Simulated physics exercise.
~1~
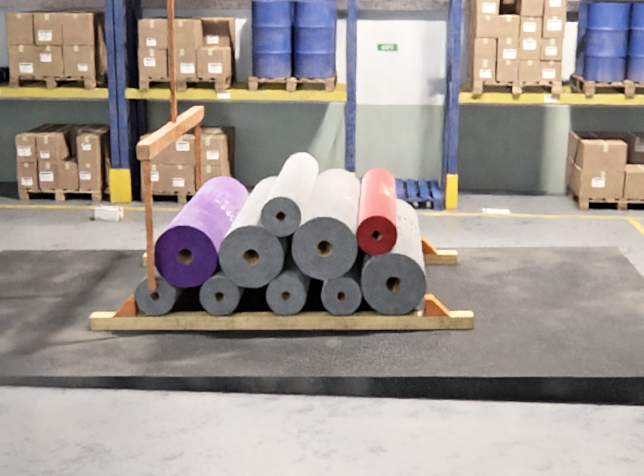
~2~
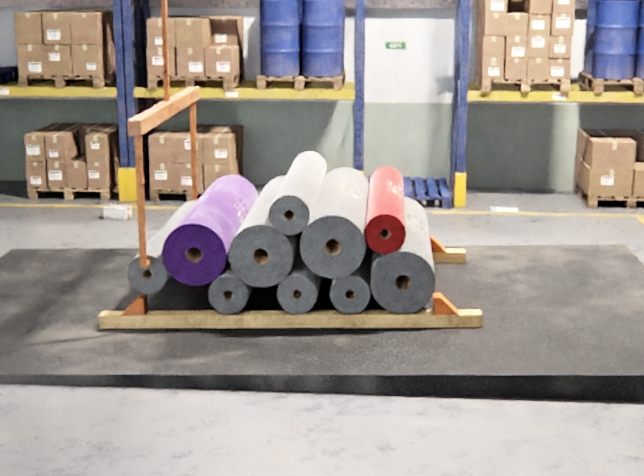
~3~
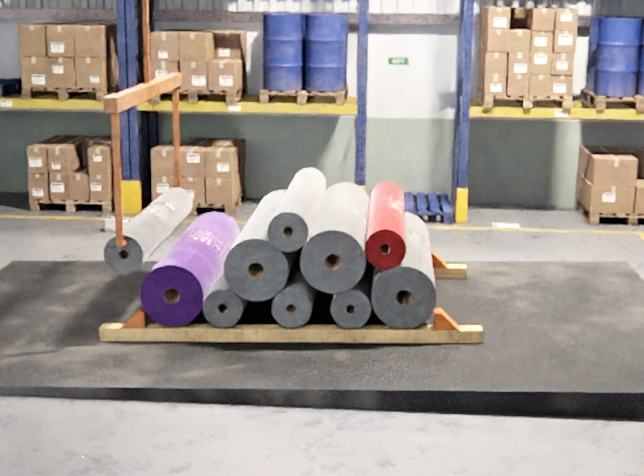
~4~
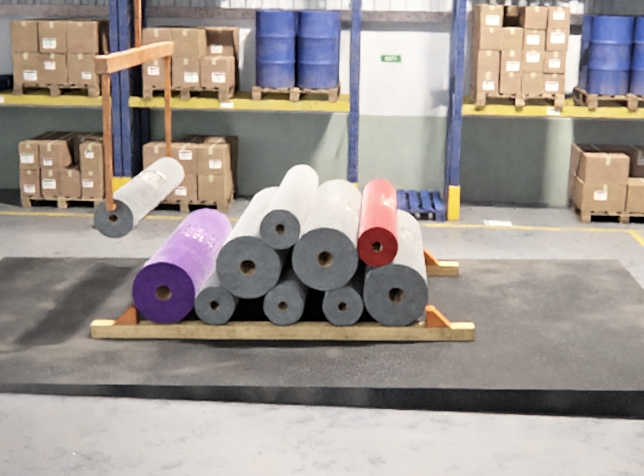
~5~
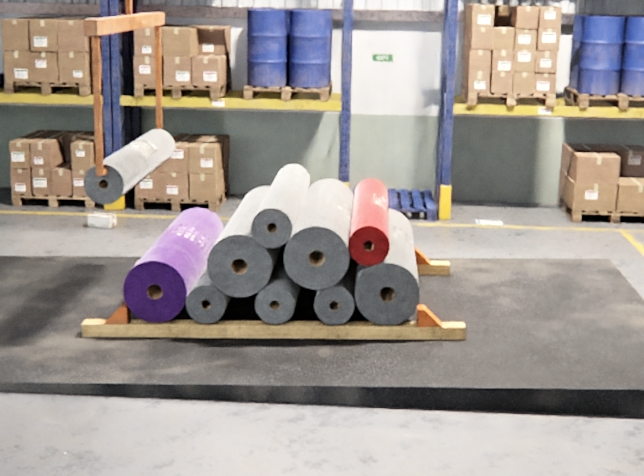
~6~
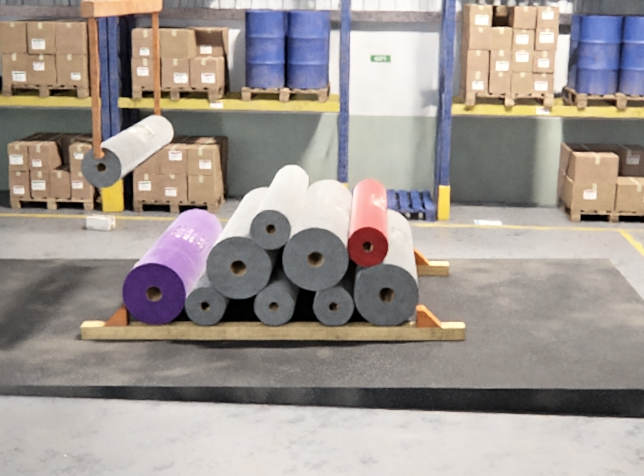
At the start, a stack of grey-ended rolls, with one purple and one red among them, rests on two wooden bearers with a chock at each side, on a dark pad in a warehouse. An orange beam is hooked to the small roll at the far left of the bottom row. The beam lifts that roll up and to the left, out of the stack. The purple roll then drops down and left into the gap, settling against the left chock. The hooked roll keeps rising clear. At the end, it hangs above the stack, while the red roll and the others remain in place.
